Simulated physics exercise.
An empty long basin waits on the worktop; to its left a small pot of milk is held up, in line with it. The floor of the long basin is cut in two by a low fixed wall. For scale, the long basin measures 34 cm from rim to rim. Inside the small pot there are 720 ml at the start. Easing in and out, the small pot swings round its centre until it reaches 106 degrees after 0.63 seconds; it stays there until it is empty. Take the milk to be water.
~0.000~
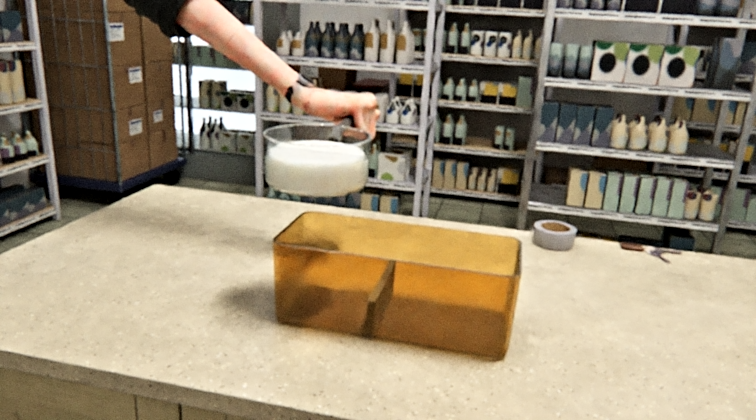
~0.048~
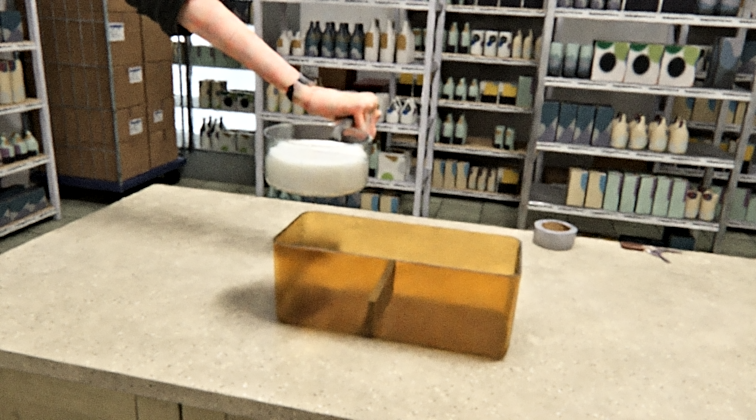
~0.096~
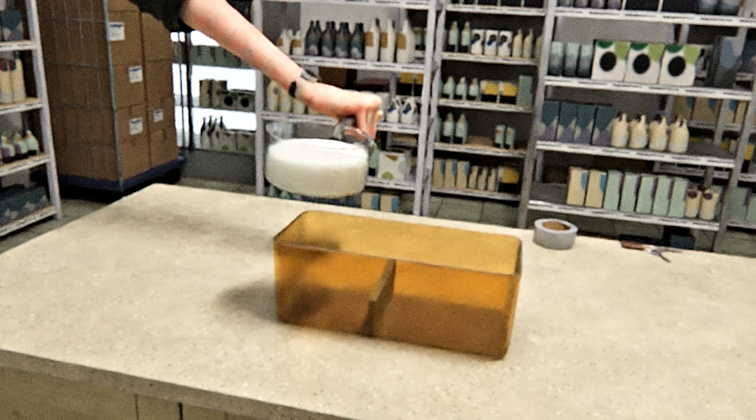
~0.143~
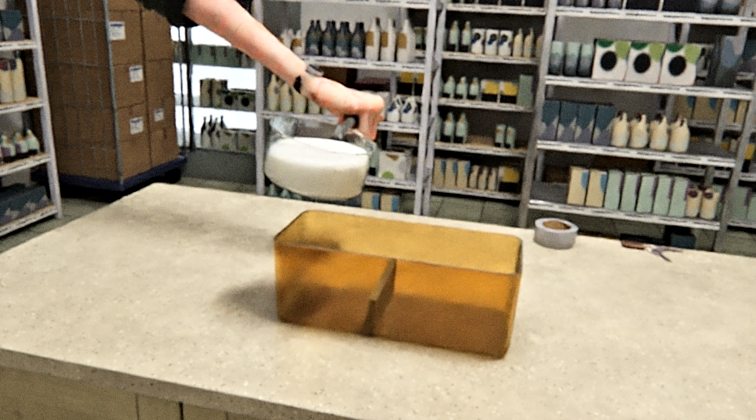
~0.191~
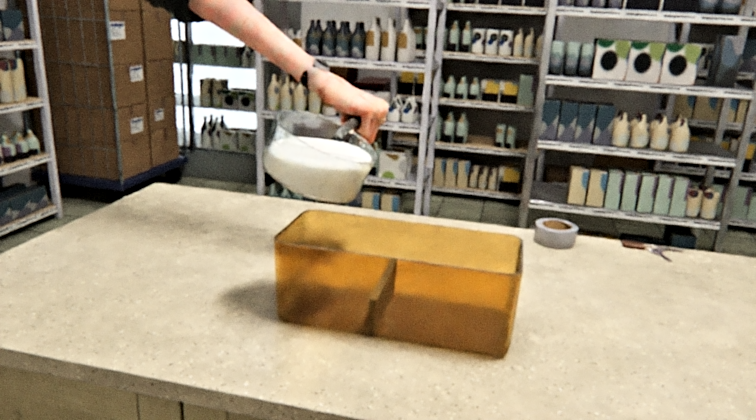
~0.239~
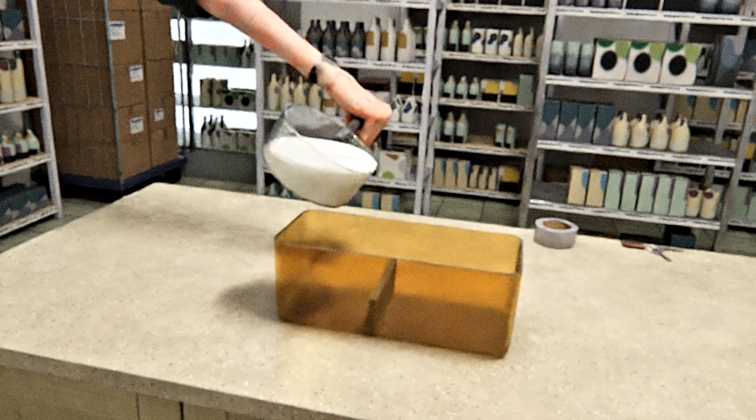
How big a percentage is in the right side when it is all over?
Roughly 53 per cent is in the right side.
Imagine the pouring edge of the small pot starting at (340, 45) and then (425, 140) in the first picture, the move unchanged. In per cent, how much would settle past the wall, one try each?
I'd say 35 percent on the first go, 95 percent on the next.
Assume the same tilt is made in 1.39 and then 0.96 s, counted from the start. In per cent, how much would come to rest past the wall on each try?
70 per cent first, 60 per cent second.
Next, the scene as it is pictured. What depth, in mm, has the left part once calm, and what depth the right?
Final levels - left approx 18 mm, right approx 16 mm.
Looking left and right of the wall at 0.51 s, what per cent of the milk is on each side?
Lab note: Left near 10, right near 34.
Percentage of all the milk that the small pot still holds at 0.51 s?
Roughly 24 %.
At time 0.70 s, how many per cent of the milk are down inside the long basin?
Reading: Approx. 92 %.
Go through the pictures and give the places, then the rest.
In the first frame, it leans 0°; its right rim is at (369, 141); the milk meets the walls at (272, 146) and (367, 156); the long basin's rim runs from (289, 226) to (521, 258); the wall's top is at (382, 282).
In the second frame, it leans 2°; its right rim is at (370, 142); the milk meets the walls at (272, 146) and (368, 157).
In the third frame, it leans 6°; its right rim is at (371, 146); the milk meets the walls at (273, 144) and (368, 157).
In the fourth frame, it leans 13°; its right rim is at (373, 152); the milk meets the walls at (273, 143) and (369, 158).
In the fifth frame, it leans 22°; its right rim is at (373, 161); the milk meets the walls at (273, 142) and (372, 160).
In the sixth frame, it leans 33°; its right rim is at (372, 172); the milk meets the walls at (271, 139) and (369, 162); 1 per cent is over the edge.
By 0.51 s the tilt is 96° and 24 per cent is still to pour, 10 is left of the wall and 34 right of it.
By 0.70 s the tilt is 106° and 5 per cent is still to pour, 37 is left of the wall and 54 right of it.
By 0.91 s the tilt is 106° and 0 per cent is still to pour, 45 is left of the wall and 53 right of it.
By 1.13 s the tilt is 106° and 0 per cent is still to pour, 45 is left of the wall and 53 right of it.
At rest 45 per cent lies left of the wall, 53 right of it and 1 outside.
